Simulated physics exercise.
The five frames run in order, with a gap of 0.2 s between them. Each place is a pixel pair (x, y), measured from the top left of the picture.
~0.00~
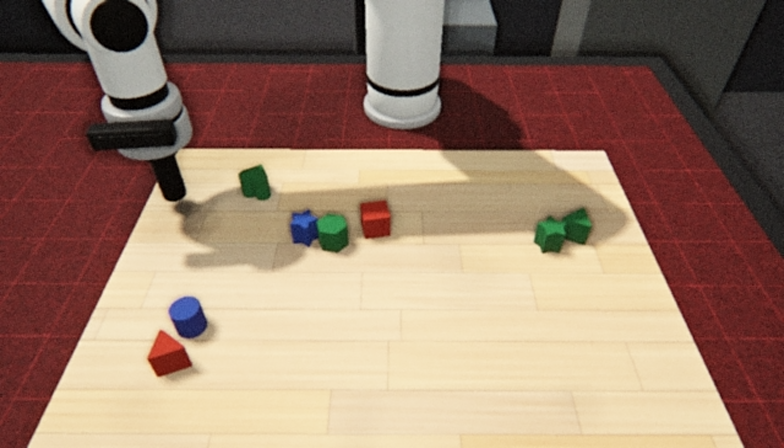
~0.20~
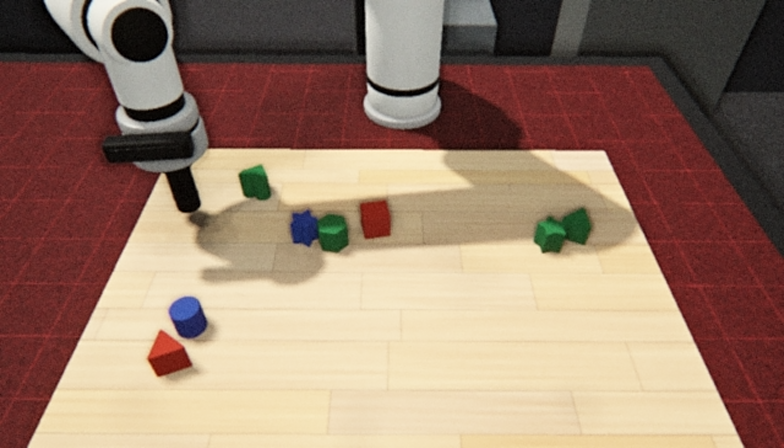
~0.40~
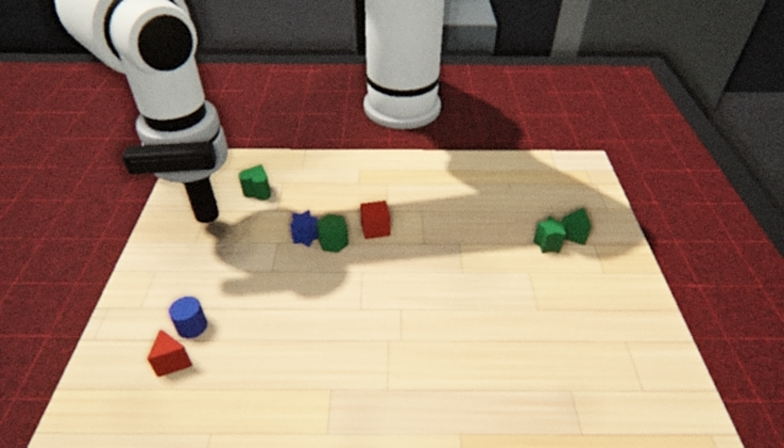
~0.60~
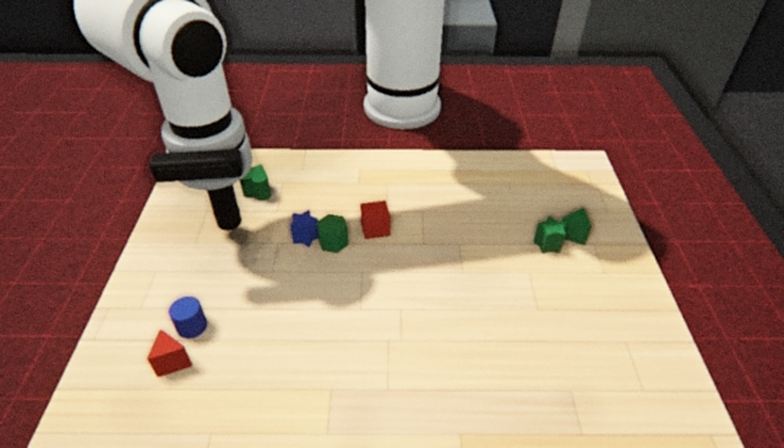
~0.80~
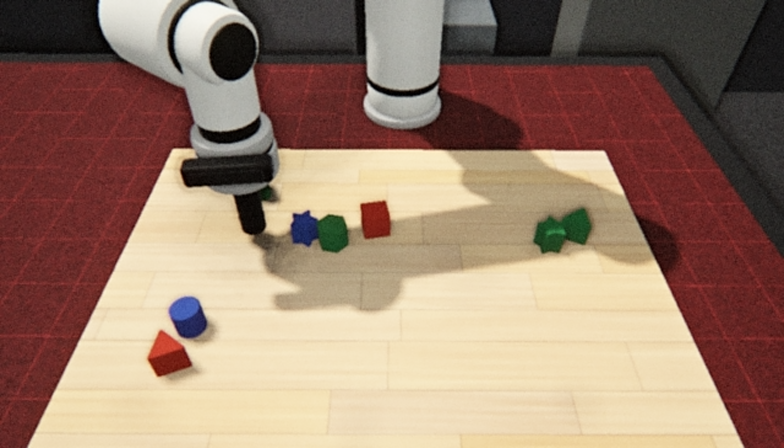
A robot arm with a black peg moves a short way right and slightly down over a wooden board, passing in front of a green block and nearing a blue star, while the red, green and blue blocks stay still.
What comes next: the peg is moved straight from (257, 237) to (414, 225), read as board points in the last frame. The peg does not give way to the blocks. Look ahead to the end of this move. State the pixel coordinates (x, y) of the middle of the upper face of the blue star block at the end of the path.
(436, 211)
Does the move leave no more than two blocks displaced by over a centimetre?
No, that is not what happens.
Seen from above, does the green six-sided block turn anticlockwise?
No, that is not how it ends up.
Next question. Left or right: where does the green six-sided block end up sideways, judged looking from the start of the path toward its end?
Towards the right-hand side.
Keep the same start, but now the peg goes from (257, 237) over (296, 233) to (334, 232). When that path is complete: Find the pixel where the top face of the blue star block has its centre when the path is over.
I'd place it at (354, 217), taking the centre of its top.
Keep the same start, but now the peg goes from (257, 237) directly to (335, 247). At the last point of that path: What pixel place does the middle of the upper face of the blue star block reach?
Its top middle is near (338, 211).
What follows on the original path. One third of the way, peg at (310, 223); blue star block at (331, 213); green six-sided block at (348, 225), turned 40° clockwise.
Two thirds of the way, peg at (363, 219); blue star block at (384, 213), turned 15° clockwise; green six-sided block at (377, 233), turned 100° clockwise; red square at (411, 210), turned 30° anticlockwise.
At the end, peg at (414, 216); green heart-shaped block not moved; blue star block at (436, 211), turned 20° clockwise; green six-sided block at (377, 233), turned 100° clockwise; red square at (463, 211), turned 20° anticlockwise.
